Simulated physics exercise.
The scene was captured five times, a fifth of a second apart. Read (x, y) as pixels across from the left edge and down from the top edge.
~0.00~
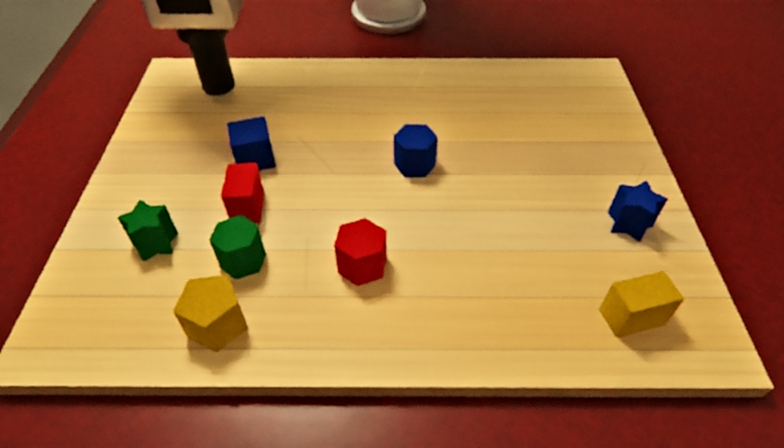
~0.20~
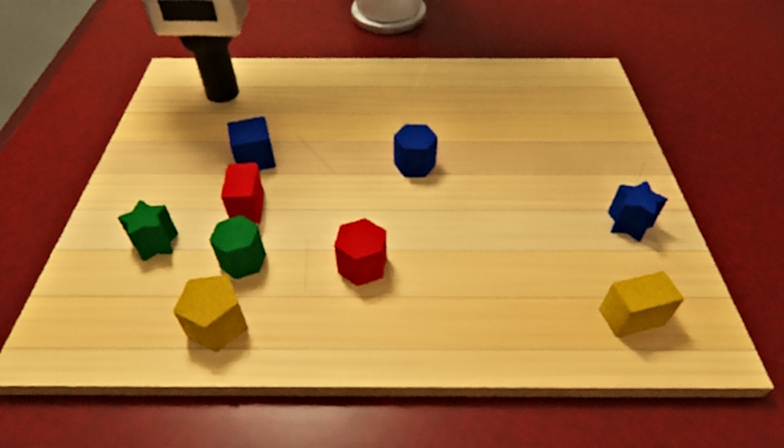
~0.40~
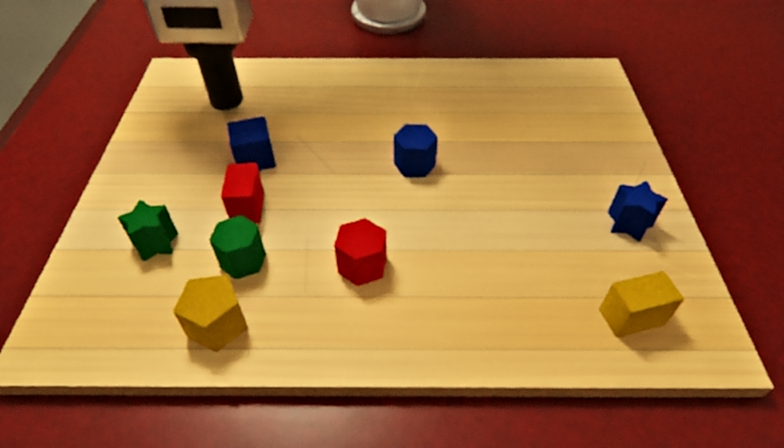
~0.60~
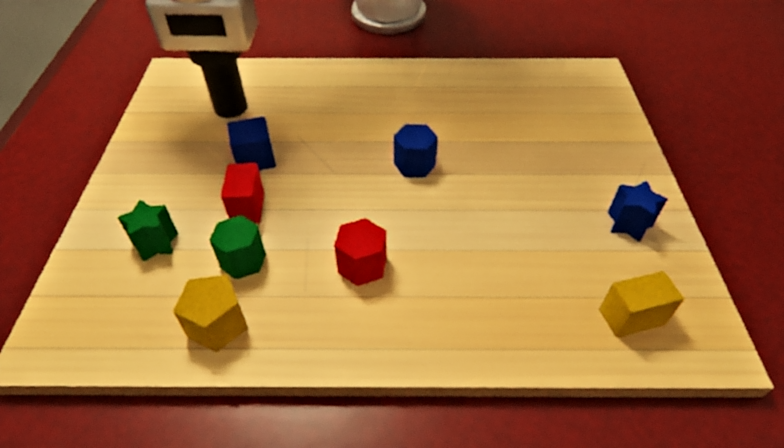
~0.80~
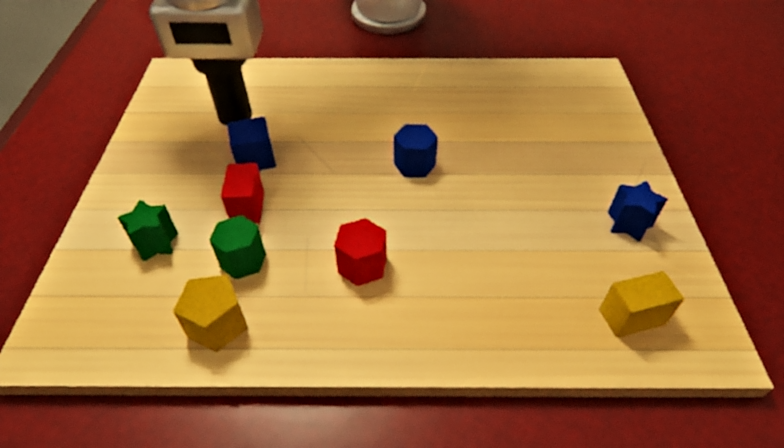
Robot arm with a dark bar inching down and slightly right toward a blue block, while the coloured blocks stay still.
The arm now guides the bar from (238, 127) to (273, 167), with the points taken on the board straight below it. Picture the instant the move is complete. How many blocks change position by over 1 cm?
The number of blocks that move over 1 cm is two.
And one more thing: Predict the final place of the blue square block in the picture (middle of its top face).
In the picture, it is at (267, 166).
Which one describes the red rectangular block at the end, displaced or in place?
It shifts.
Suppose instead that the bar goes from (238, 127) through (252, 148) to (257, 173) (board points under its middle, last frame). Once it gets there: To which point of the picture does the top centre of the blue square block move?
My prediction: (261, 169).
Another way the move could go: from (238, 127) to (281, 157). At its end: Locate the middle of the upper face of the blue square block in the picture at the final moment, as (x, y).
If I read the scene right, the answer is (264, 155).
What follows on the original path. Halfway along, bar (253, 135); blue square block (255, 142).
At the end, bar (270, 156); red rectangular block (237, 197); blue square block (267, 166), turned 25° clockwise.
